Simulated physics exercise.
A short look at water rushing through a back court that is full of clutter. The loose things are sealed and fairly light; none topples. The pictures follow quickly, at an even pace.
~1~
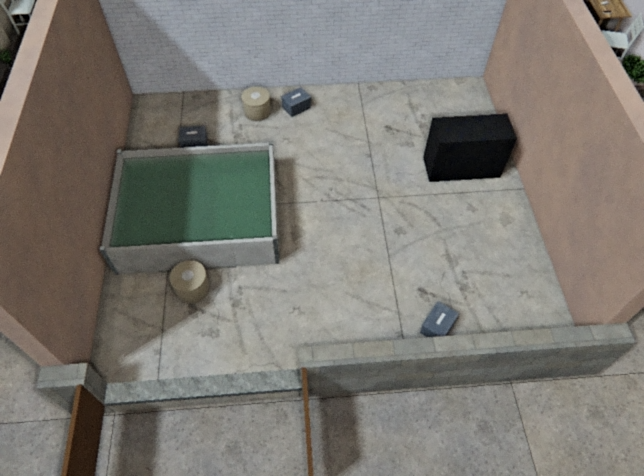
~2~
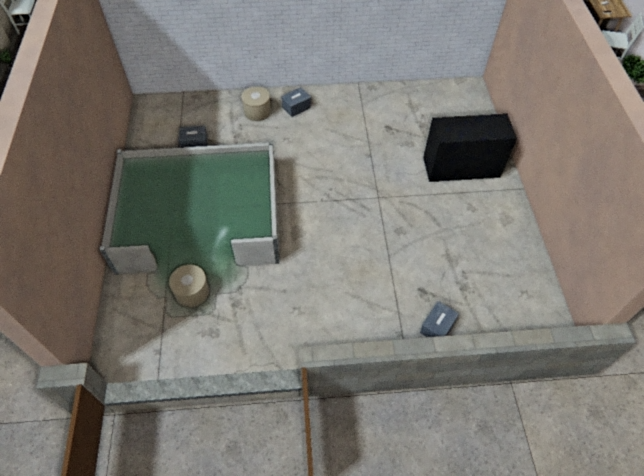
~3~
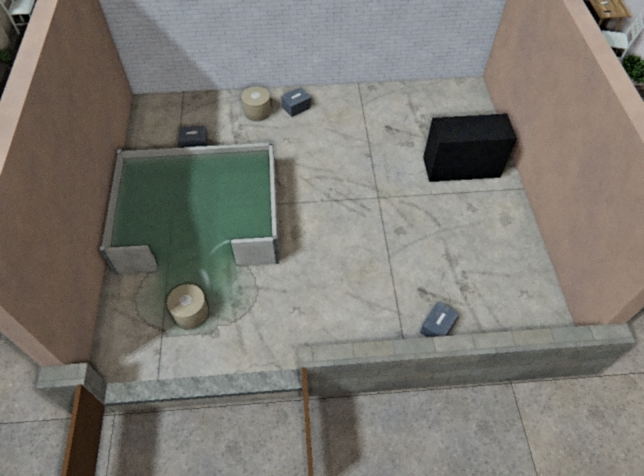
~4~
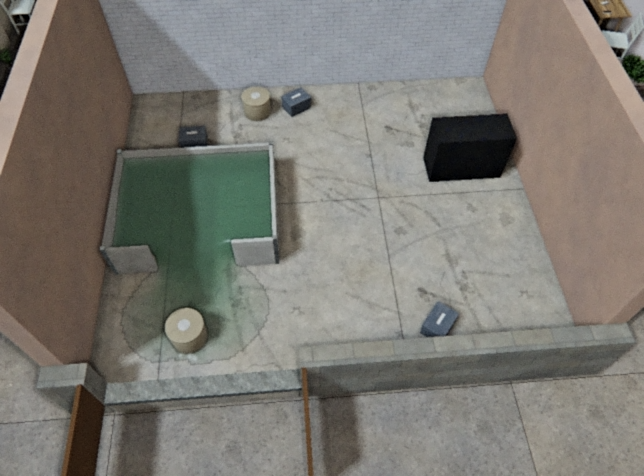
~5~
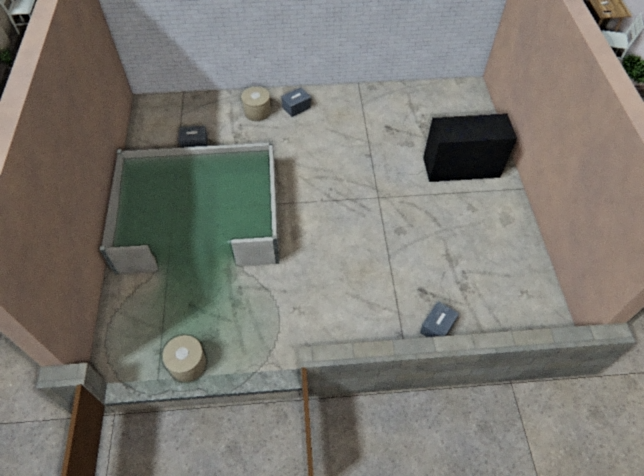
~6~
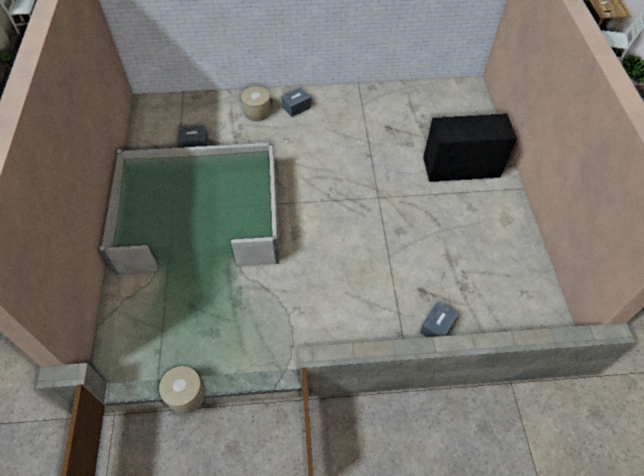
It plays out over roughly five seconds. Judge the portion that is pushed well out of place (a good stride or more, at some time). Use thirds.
It is under a third.
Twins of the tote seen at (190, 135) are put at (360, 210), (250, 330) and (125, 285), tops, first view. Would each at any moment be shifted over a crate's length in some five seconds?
One after the other: Under that, yes, not that far.
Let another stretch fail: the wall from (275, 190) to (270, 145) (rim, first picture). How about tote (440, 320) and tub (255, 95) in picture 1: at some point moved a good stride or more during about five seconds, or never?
As listed: Pushed that far, no.
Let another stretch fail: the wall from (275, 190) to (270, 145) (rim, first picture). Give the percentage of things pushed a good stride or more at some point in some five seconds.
Some 20 per cent.
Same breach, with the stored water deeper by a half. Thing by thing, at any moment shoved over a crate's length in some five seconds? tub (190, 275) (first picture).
Verdict: Swept aside.
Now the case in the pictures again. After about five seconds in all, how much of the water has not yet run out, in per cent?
About 44 per cent.
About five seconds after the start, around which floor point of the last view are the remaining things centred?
Close to (289, 163).
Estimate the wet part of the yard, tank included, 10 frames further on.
Near 25 in a hundred.
A moment on, 1 of 5 are well off their spots; 0 afloat.
Next, 1 of 5 are well off their spots; 0 afloat.
Later, 1 of 5 are well off their spots; 0 afloat.
In the end, 1 of 5 are well off their spots, and 1 have been at some point; 0 afloat.
